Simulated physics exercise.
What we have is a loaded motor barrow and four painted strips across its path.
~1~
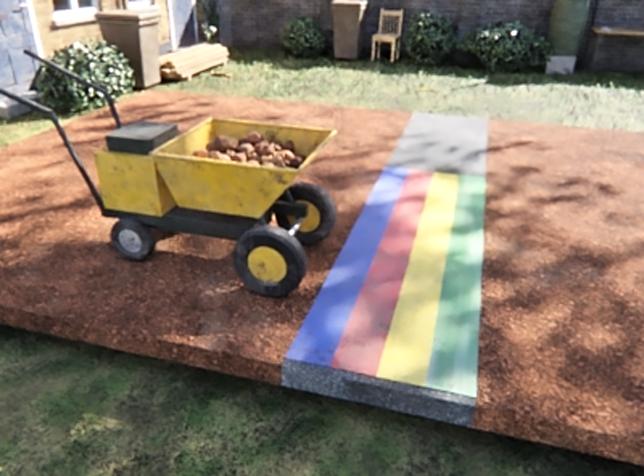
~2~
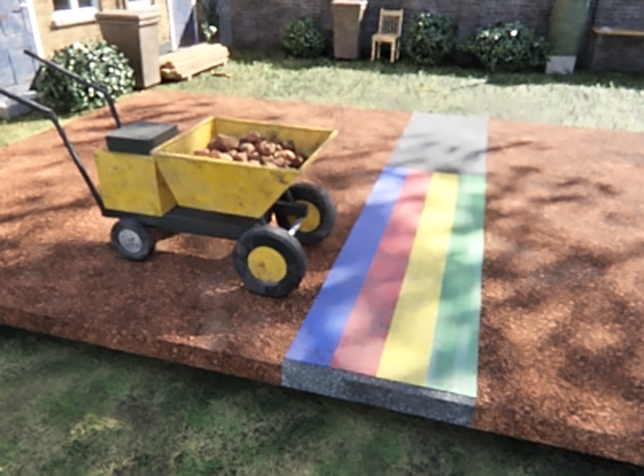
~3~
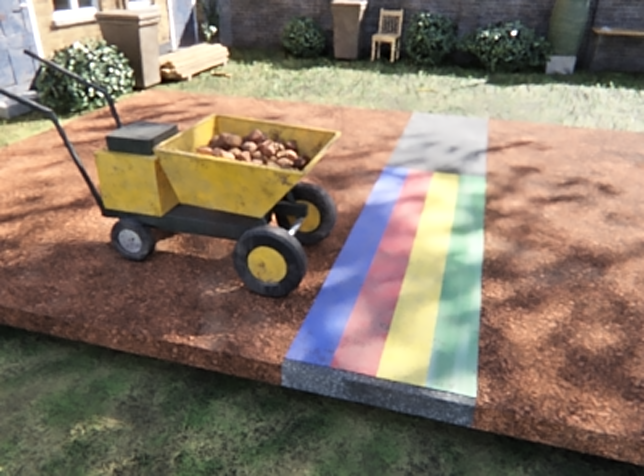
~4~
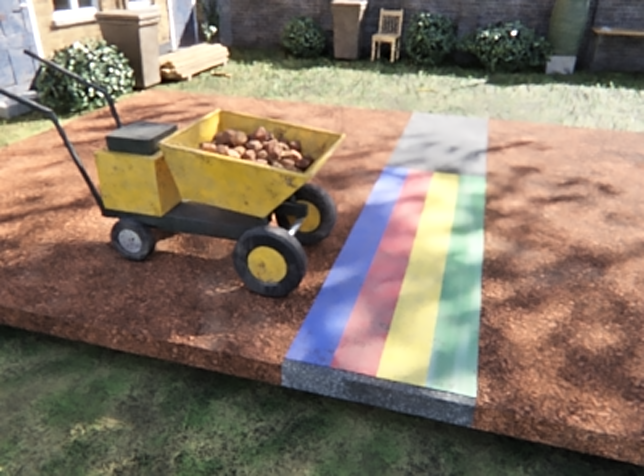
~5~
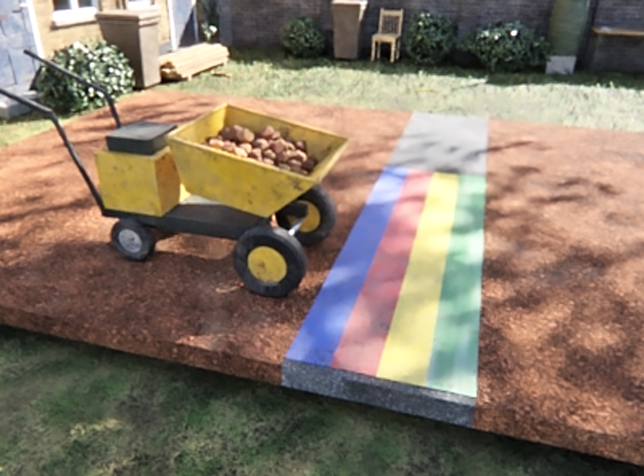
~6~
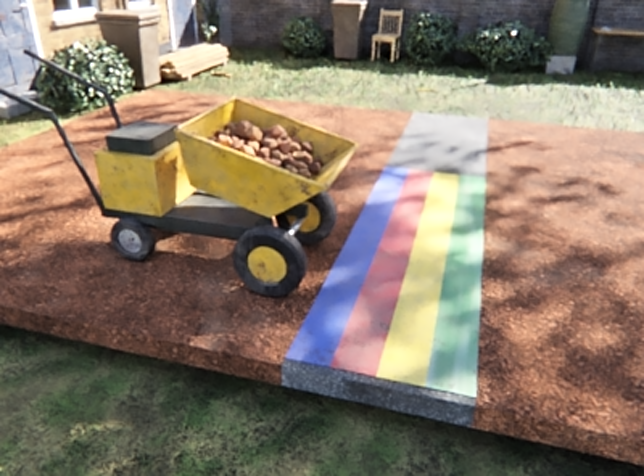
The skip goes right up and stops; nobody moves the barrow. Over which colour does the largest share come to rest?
The heap favours the yellow strip.
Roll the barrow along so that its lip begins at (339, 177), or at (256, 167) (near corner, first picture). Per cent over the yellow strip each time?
Roughly 20 per cent, and 20 per cent.
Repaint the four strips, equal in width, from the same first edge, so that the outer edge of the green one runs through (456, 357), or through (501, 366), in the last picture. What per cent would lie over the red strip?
In turn 10 and 30 in a hundred.
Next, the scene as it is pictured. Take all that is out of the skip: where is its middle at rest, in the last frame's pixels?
Close to (431, 284).
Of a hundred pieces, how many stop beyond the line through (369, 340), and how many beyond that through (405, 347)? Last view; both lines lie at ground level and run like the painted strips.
Roughly 80 per cent, and 60 per cent.
Shortly afterwards, skip tipped steeply; the whole lot in the skip.
Next, skip tipped right over; near two thirds in the skip; a little over the red strip; near a quarter over the yellow strip; only a few over the green strip.
Some moments later, skip tipped right over; near a quarter in the skip; a little over the red strip; near a third over the yellow strip; near a quarter over the green strip; a little off the paint.
In the end, skip tipped right over; a little in the skip; none at all over the blue strip; near a quarter over the red strip; near a third over the yellow strip; near a quarter over the green strip; a little off the paint.
